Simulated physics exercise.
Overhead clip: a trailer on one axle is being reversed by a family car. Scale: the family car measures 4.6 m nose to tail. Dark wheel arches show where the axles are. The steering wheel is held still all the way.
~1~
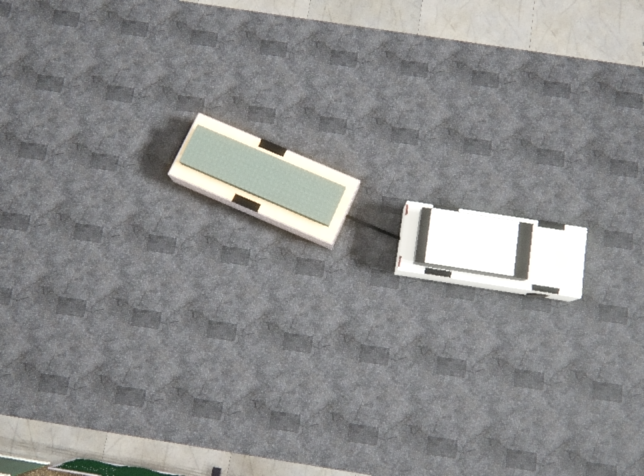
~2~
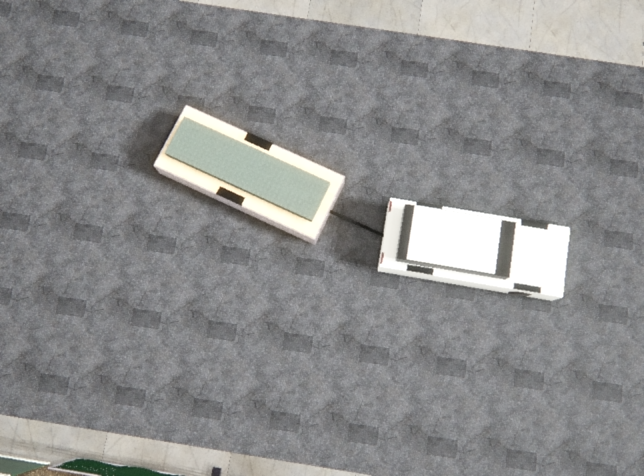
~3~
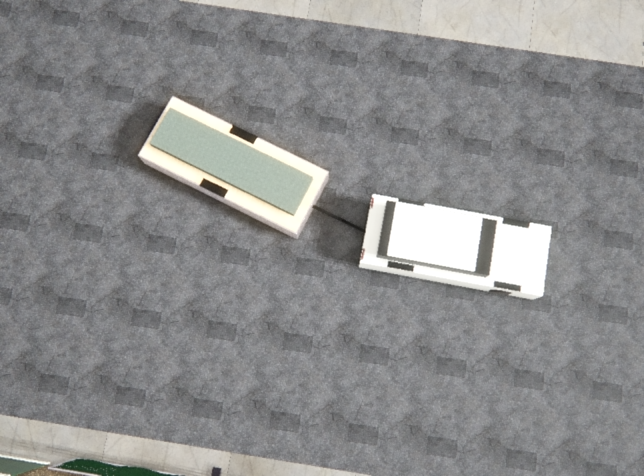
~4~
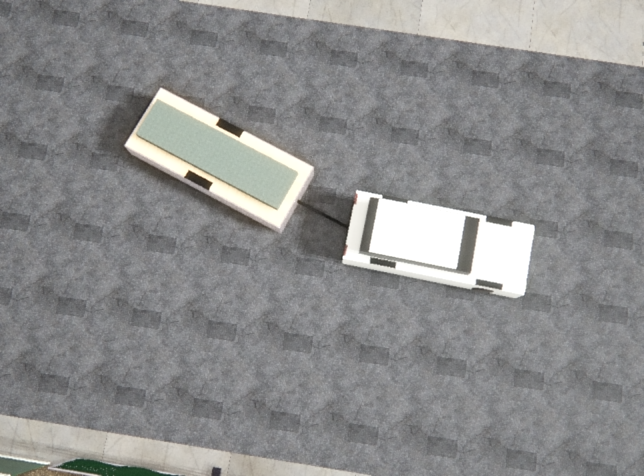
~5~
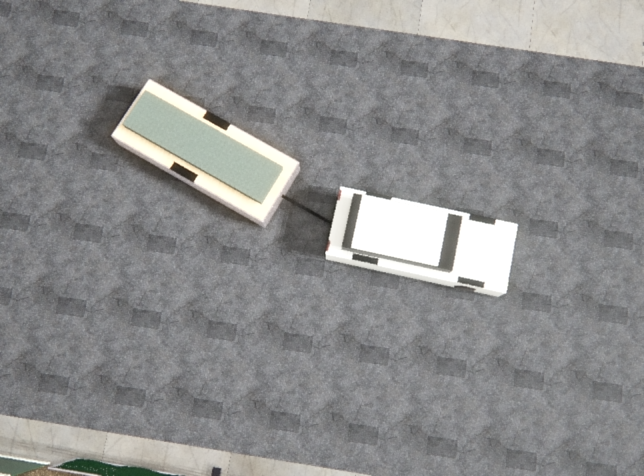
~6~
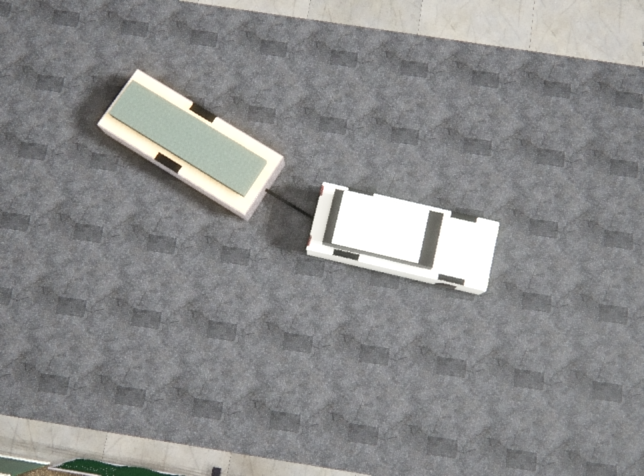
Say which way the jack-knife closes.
To the left-hand side of the car.
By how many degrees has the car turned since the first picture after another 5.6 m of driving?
Some 16°.
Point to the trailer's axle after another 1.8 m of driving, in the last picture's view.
Near (134, 101).
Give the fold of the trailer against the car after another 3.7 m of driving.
About 30° to the car's left.
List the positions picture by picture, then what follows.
Car's middle (499, 246), trailer's axle (260, 175); tail 15° to the car's left; front wheels 5° left, in the first picture.
Car's middle (481, 244), trailer's axle (245, 169); tail 15° to the car's left, in the second picture.
Car's middle (462, 241), trailer's axle (229, 161); tail 16° to the car's left, in the third picture.
Car's middle (444, 239), trailer's axle (214, 154); tail 17° to the car's left, in the fourth picture.
Car's middle (426, 236), trailer's axle (200, 146); tail 18° to the car's left, in the fifth picture.
Car's middle (407, 233), trailer's axle (186, 138); tail 19° to the car's left, in the sixth picture.
After another 1.8 m, the tail is 24° to the car's left, the car has turned 8° and the trailer's axle is at (134, 101) of the last picture.
After another 3.7 m, the tail is 31° to the car's left, the car has turned 12° and the trailer's axle is at (93, 58) of the last picture.
After another 5.6 m, the tail is 43° to the car's left, the car has turned 15° and the trailer's axle is at (67, 14) of the last picture.
After another 7.4 m, the tail is 60° to the car's left, the car has turned 19° and the trailer's axle is out of the picture; it has jack-knifed.
